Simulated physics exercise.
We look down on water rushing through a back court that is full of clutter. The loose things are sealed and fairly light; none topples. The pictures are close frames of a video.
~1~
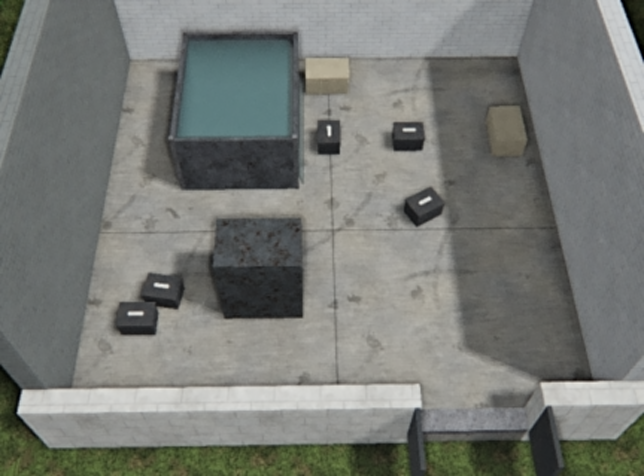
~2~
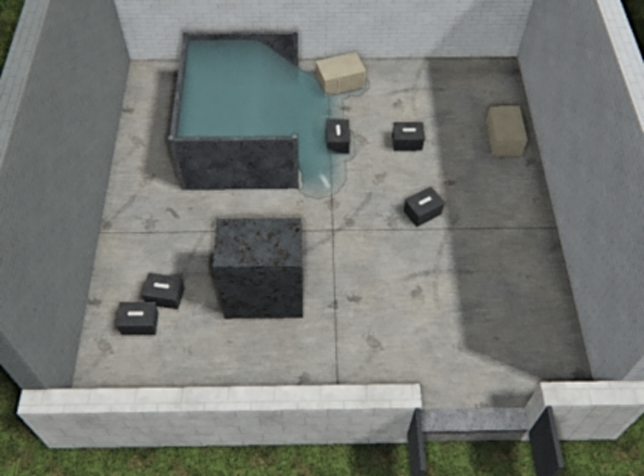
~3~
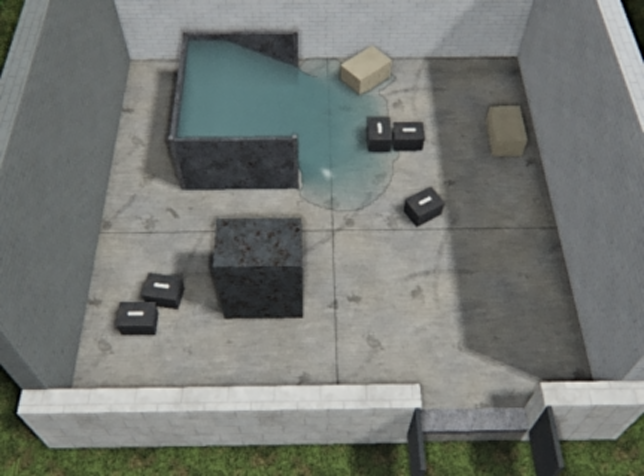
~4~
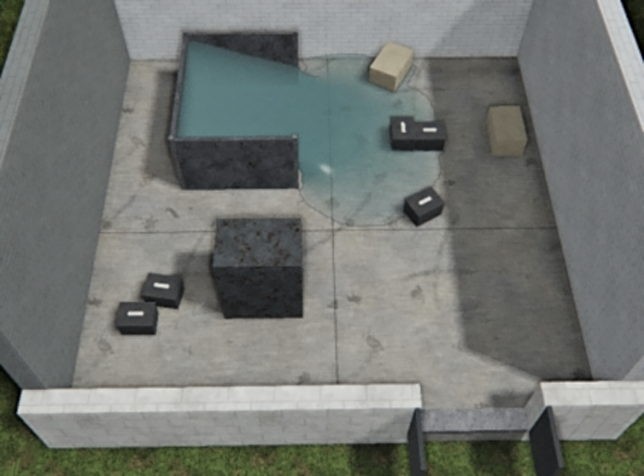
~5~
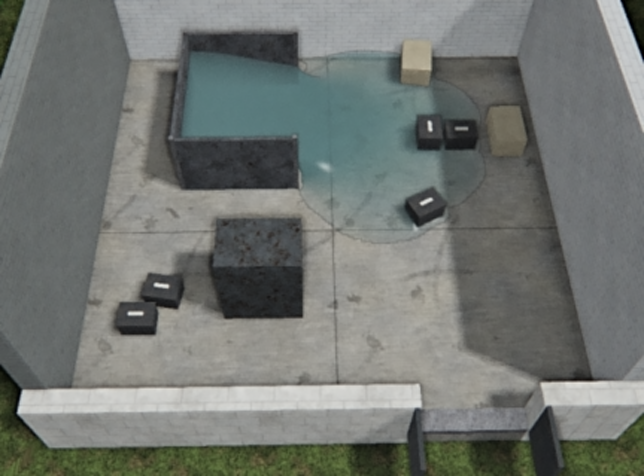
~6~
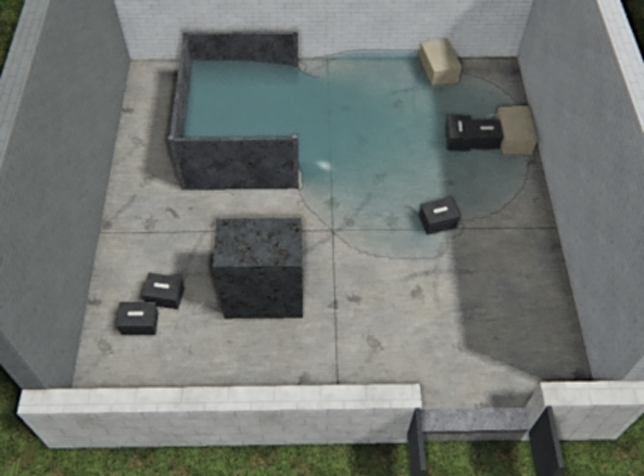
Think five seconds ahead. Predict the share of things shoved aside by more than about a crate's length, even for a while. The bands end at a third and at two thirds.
Share: Two thirds or above.
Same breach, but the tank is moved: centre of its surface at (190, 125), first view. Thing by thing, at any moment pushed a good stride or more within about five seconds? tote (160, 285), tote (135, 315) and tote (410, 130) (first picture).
One after the other: Short of that, under that, swept aside.
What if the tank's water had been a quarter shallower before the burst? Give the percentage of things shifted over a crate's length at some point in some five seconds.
Close to 70 %.
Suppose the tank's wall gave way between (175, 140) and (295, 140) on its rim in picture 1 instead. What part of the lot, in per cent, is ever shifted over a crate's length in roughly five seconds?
Near 60 in a hundred.
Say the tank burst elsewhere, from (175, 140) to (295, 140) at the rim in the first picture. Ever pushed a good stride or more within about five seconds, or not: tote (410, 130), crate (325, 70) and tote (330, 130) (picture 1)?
As listed: No, not that far, never so far.
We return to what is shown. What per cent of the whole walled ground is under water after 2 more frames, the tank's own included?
Roughly 45 per cent.
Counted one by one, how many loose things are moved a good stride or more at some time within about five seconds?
That makes 5.
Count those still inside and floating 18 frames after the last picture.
That makes 4.
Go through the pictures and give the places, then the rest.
In the first picture, a tote at (329, 131) rests on the ground; a crate at (327, 68) rests on the ground; 0 of 7 have shifted.
In the second picture, a tote at (338, 130), on the bottom, close to its start; a crate at (341, 66), on the bottom, close to its start; 2 of 7 have shifted.
In the third picture, a tote at (380, 128), on the bottom, a stride from its start; a crate at (366, 62), on the bottom, a stride from its start; 2 of 7 have shifted.
In the fourth picture, a tote at (403, 128), afloat, a stride from its start; a crate at (392, 59) rests on the ground, a stride from its start; 3 of 7 have shifted.
In the fifth picture, a tote at (430, 127) floats, a stride from its start; a crate at (417, 54) rests on the ground, a stride from its start; 3 of 7 have shifted.
In the sixth picture, a tote at (460, 127), afloat, far from its start; a crate at (441, 55) rests on the ground, far from its start; 5 of 7 have shifted.
A moment on, 4 of 7 are well off their spots; 4 afloat.
Next, 4 of 7 are well off their spots; 5 afloat.
Later, 5 of 7 are well off their spots; 4 afloat.
In the end, 5 of 7 are well off their spots, and 5 have been at some point; 4 afloat.
